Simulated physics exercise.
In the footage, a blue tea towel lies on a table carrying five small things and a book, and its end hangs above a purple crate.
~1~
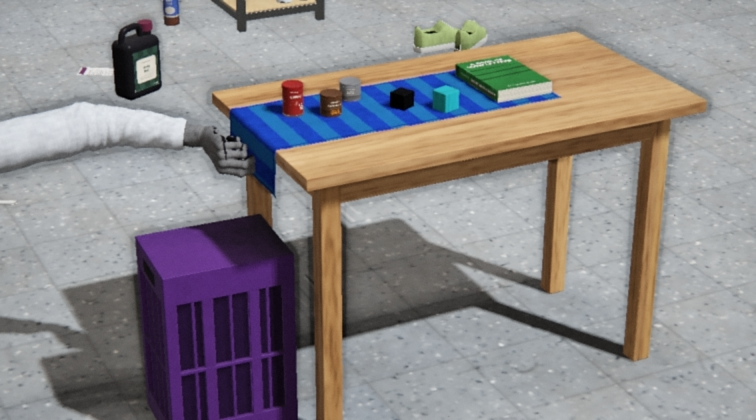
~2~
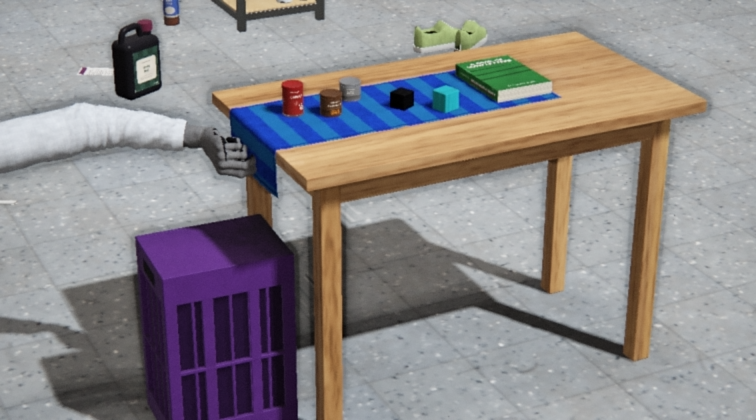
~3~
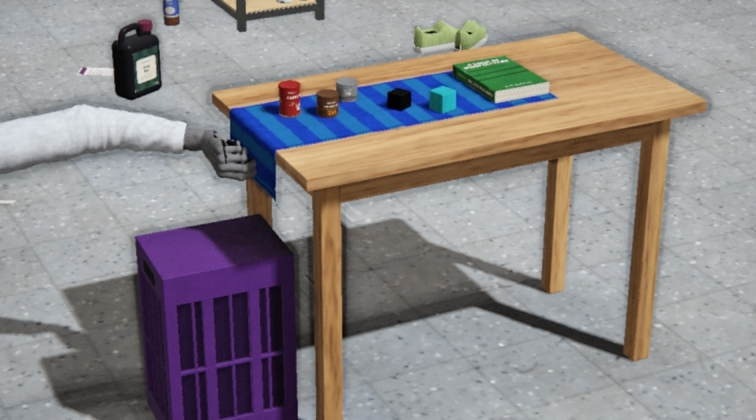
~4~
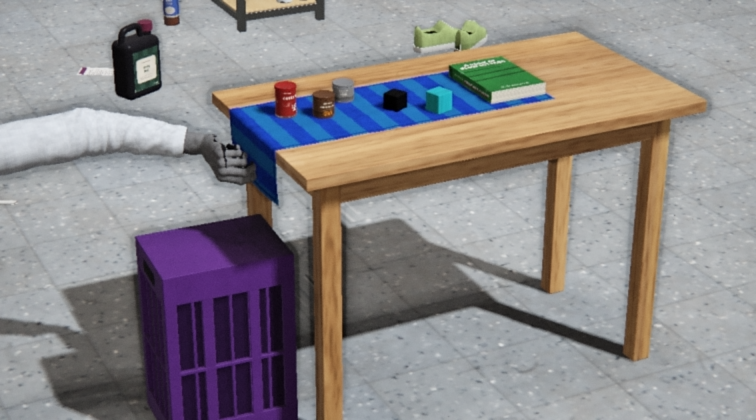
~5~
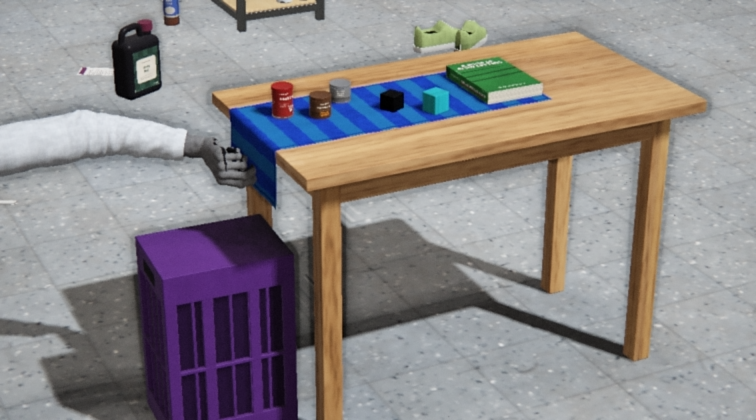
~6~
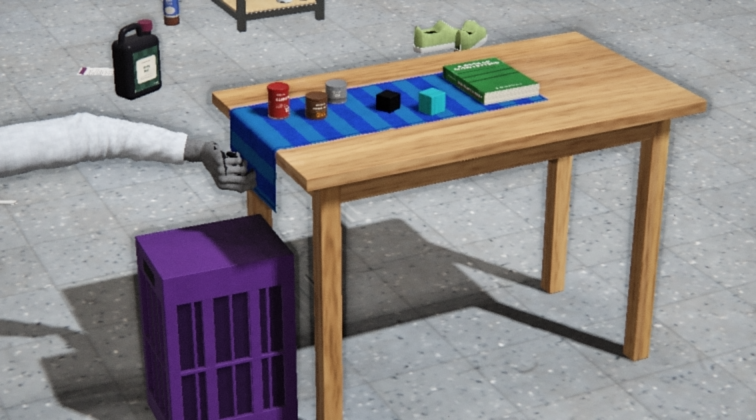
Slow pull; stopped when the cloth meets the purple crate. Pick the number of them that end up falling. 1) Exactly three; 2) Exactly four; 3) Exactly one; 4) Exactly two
Exactly one.
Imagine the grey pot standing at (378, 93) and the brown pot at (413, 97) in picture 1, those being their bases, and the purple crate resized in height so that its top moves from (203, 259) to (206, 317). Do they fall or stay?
Observed: Grey pot remains seated; brown pot remains seated.
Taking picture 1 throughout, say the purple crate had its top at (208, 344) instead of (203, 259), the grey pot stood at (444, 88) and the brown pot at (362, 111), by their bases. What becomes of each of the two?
Outcome for the grey pot: It stays. Outcome for the brown pot: It is lost.
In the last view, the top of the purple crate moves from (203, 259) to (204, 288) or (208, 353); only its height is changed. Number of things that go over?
Then 2, then 4.
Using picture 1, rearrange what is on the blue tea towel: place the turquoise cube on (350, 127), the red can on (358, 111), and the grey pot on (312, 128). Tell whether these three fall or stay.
Briefly: Turquoise cube stays; red can stays; grey pot drops.
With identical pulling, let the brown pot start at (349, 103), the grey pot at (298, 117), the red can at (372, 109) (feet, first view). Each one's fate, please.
The brown pot will stay where it is, the grey pot will end up down, and the red can will stay where it is.
Soon after, hem near (254, 213); all still up.
Then, hem on the crate; red can gone.
At rest, hem on the crate; red can gone. Over the edge go one.
